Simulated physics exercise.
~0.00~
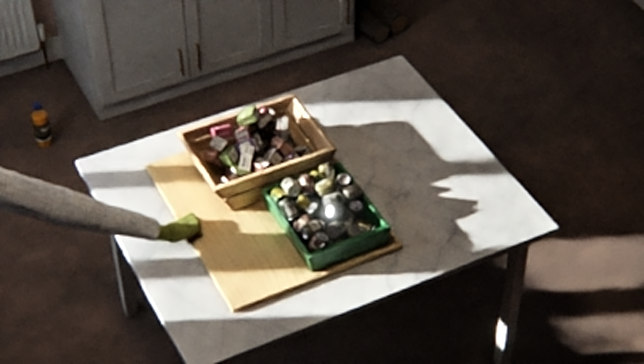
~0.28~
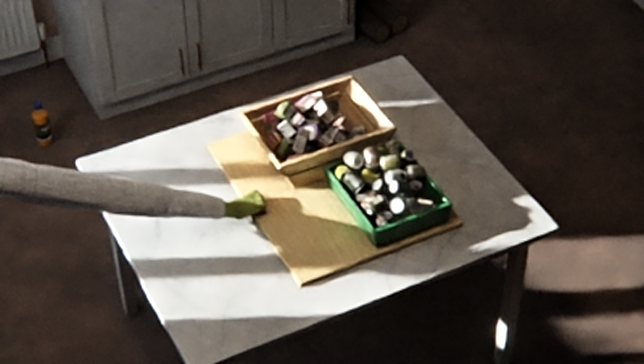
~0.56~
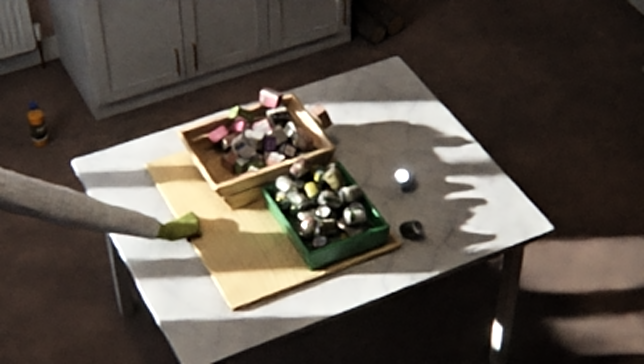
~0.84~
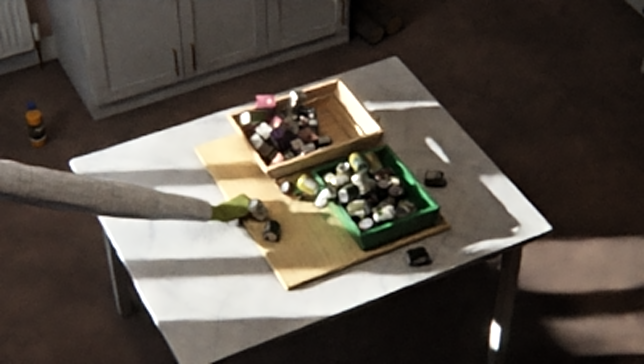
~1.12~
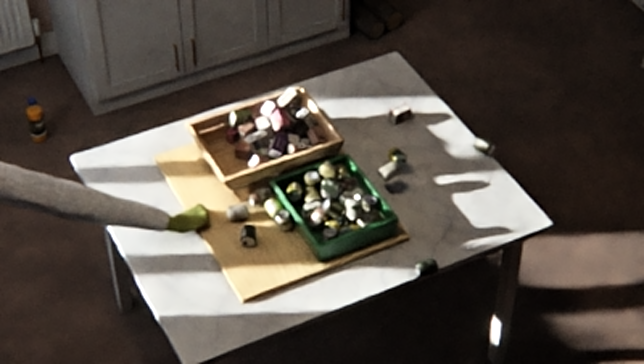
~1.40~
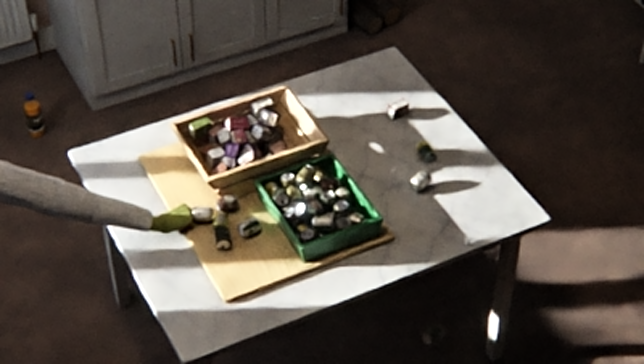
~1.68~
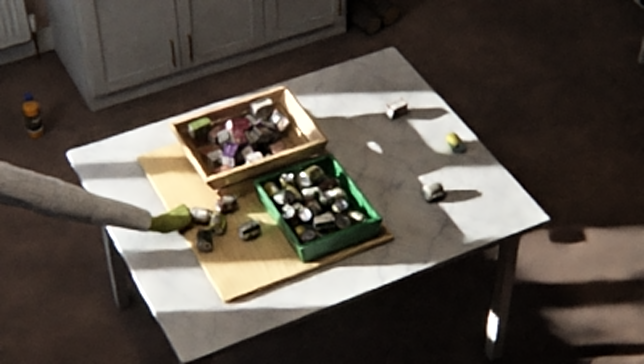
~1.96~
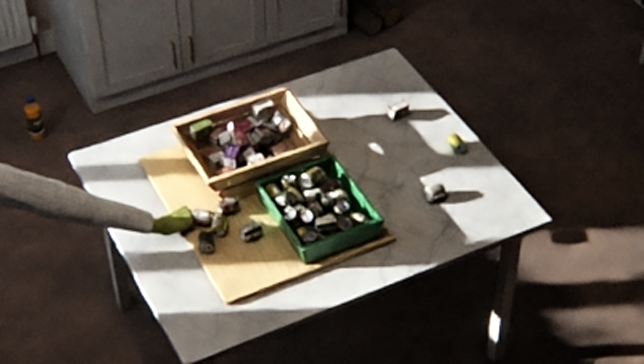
On a pale table, a gloved arm slides a board holding two tubs, spilling several small pieces.
